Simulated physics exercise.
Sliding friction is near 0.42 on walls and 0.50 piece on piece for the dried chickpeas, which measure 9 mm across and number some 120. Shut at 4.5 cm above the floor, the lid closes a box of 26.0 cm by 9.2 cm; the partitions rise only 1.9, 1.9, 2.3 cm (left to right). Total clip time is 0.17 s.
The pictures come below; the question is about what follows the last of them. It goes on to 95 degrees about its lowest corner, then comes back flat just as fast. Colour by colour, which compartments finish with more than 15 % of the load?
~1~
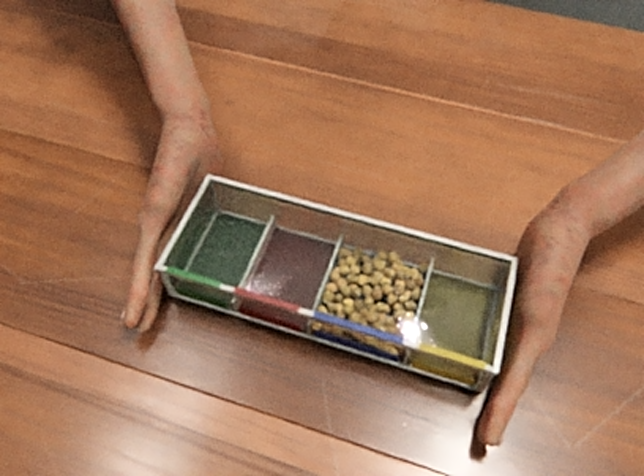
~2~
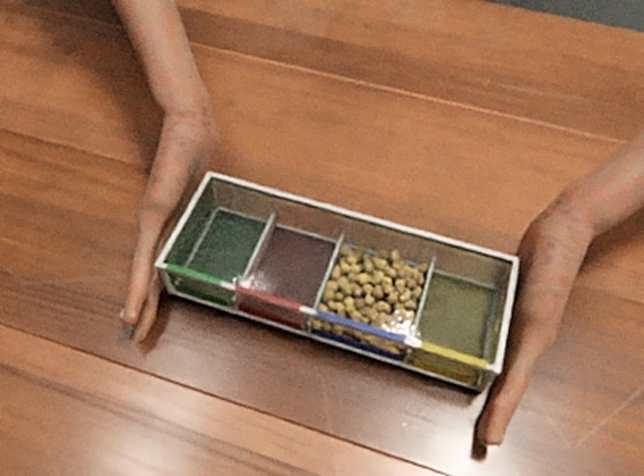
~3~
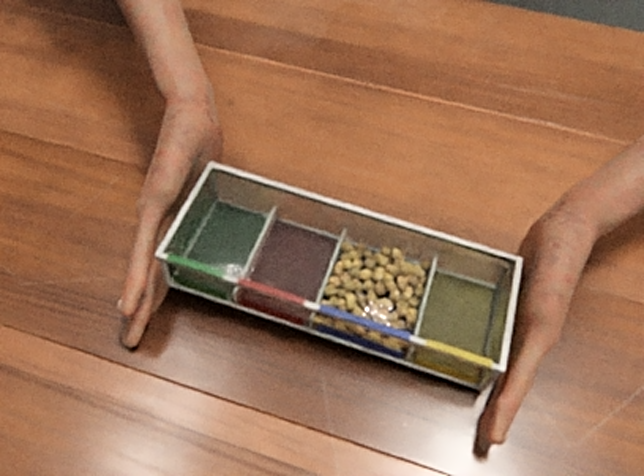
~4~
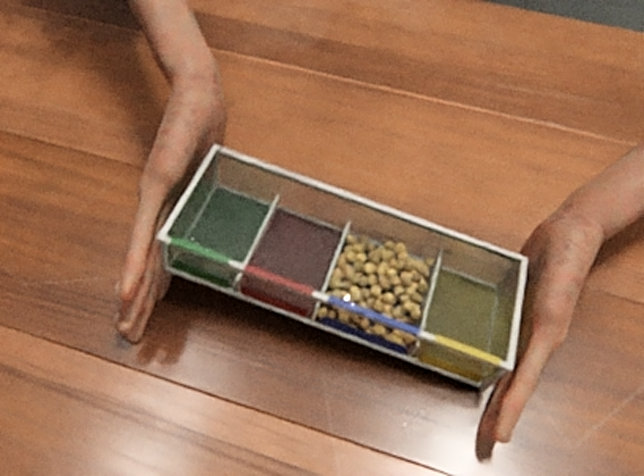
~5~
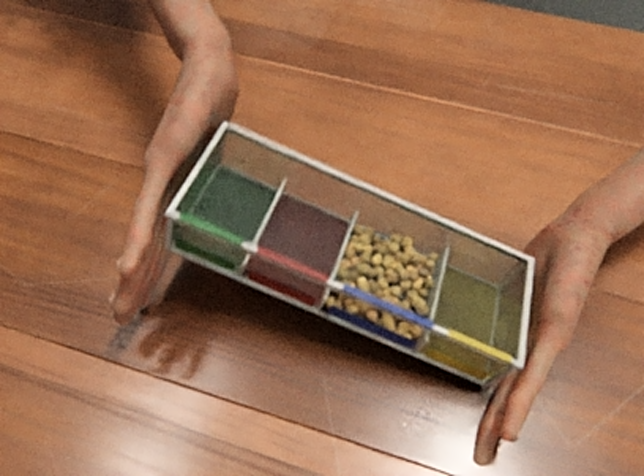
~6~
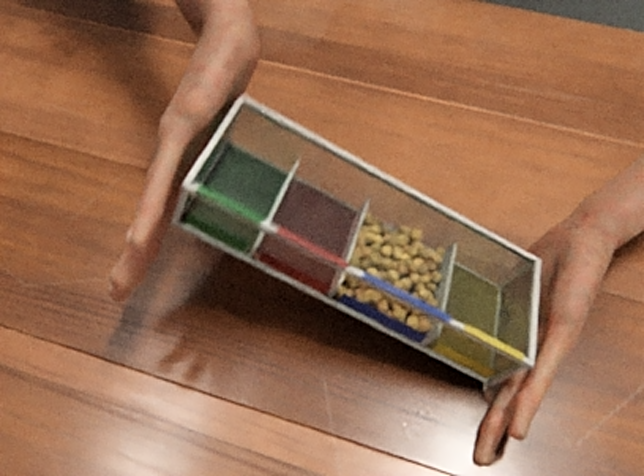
Red: No, blue: Yes, green: No, yellow: Yes.
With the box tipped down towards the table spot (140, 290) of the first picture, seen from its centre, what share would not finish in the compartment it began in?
The share would be about 90 percent.
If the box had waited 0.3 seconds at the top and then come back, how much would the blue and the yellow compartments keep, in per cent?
Then, in per cent: Blue 30; yellow 70.
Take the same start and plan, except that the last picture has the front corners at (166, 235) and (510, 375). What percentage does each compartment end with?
Final shares, in per cent - red: 0, blue: 30, green: 0, yellow: 70.
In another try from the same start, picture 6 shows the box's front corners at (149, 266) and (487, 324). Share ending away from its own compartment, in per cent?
That gives some 95 per cent.
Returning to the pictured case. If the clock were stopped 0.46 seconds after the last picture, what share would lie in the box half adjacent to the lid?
Roughly 70 per cent.
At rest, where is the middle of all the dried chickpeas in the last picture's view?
(455, 298).
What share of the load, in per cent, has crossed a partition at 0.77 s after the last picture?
My estimate is some 65 percent.
Then, 0.46 s after the last picture, tilt 94 degrees; blue 70 %, yellow 30 %.
Then, 0.77 s after the last picture, tilt 38 degrees; blue 35 %, yellow 65 %.
Then, 1.17 s after the last picture, tilt 0 degrees; blue 35 %, yellow 65 %.
In the end, red 0 %, blue 35 %, green 0 %, yellow 65 %.
